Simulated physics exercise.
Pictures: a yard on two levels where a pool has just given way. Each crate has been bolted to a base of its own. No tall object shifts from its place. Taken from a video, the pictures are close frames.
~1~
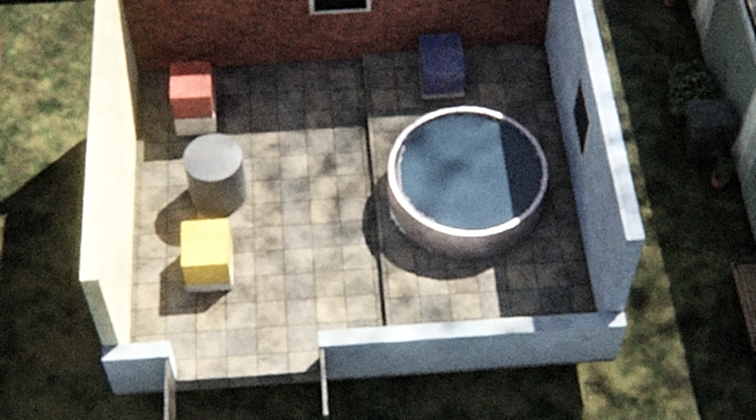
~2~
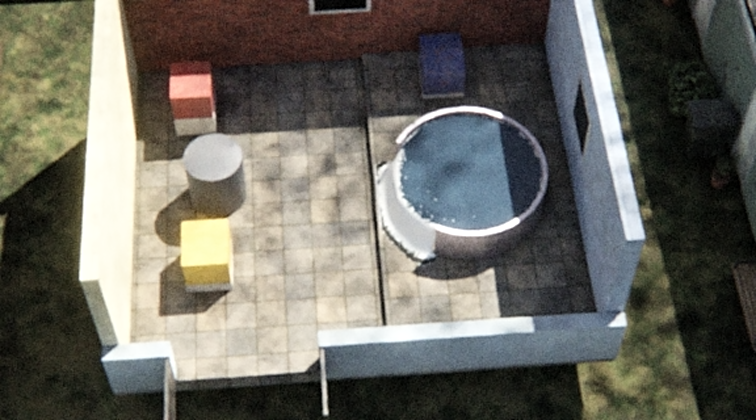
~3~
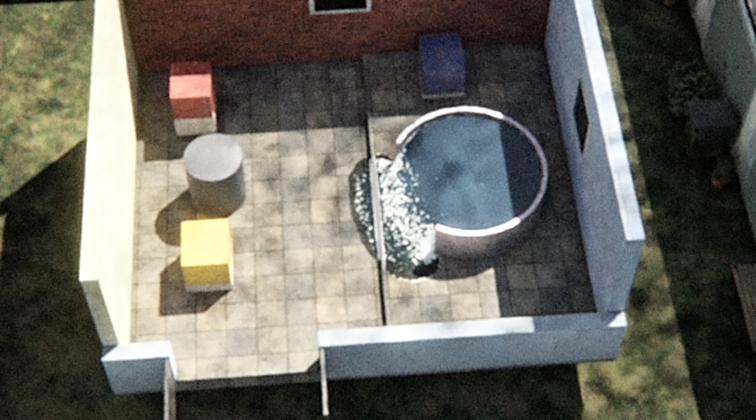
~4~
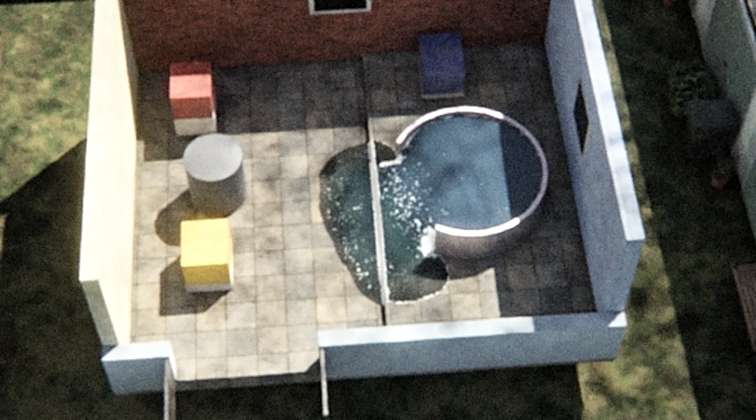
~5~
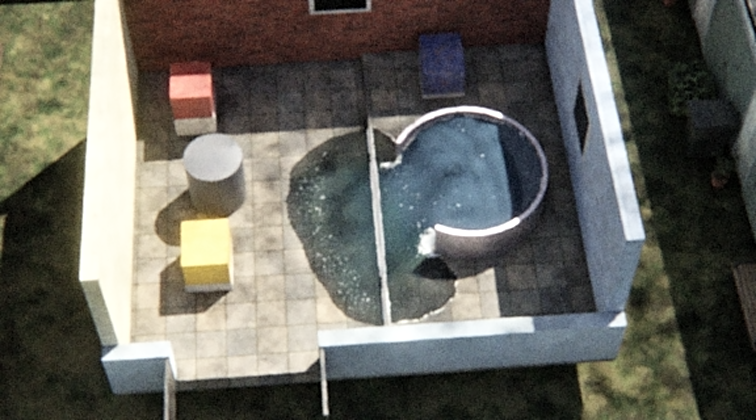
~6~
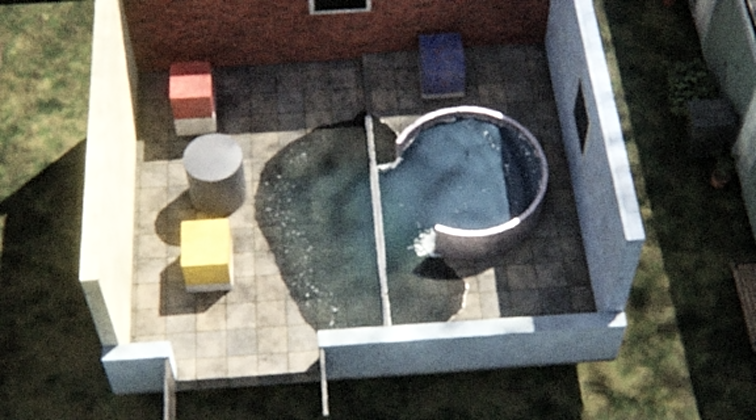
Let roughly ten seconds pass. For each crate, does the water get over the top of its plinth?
One by one: The yellow crate is exposed; the red crate is protected; the blue crate is protected.
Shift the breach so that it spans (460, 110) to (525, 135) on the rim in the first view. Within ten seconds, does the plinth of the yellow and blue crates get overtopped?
In my view the yellow crate is never reached, and the blue crate gets reached.
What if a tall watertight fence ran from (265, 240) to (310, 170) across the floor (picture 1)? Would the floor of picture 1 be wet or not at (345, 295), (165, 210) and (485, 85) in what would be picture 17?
As listed: Wet, not flooded, clear.
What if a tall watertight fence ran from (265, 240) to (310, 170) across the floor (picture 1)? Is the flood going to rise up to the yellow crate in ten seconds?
Looking at it, the yellow one gets reached in the end.
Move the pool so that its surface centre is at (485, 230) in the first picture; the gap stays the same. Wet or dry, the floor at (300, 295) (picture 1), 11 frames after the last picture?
Answer: Covered.
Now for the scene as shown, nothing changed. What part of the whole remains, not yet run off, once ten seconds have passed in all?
Around 60 percent.
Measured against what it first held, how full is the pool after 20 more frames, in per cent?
About 26 %.
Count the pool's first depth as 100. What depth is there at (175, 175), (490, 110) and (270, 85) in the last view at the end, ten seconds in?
10, 0 and 12 in a hundred, in turn.
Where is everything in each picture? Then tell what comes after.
The first frame shows still water in the round pool at (468, 172).
In the second frame, water pours out at (397, 206) and has run to (427, 261).
In the third frame, water pours out at (397, 208) and has run to (370, 161).
In the fourth frame, the front is at (391, 297), out from the gap at (397, 209).
In the fifth frame, the front is at (385, 322), out from the gap at (397, 209).
In the sixth frame, water pours out at (397, 209) and has run to (325, 330).
A moment on, water covers 40 % of the floor; the yellow crate water round its plinth, the red crate water round its plinth, the blue crate not reached.
Next, water covers 50 % of the floor; the yellow crate water round its plinth, the red crate water round its plinth, the blue crate not reached.
Then, water covers 60 % of the floor; the yellow crate water round its plinth, the red crate water round its plinth, the blue crate not reached.
Later, water covers 65 % of the floor; the yellow crate water round its plinth, the red crate water round its plinth, the blue crate not reached.
In the end, water covers 65 % of the floor; the yellow crate was topped, the red crate stayed above the water, the blue crate stayed above the water.
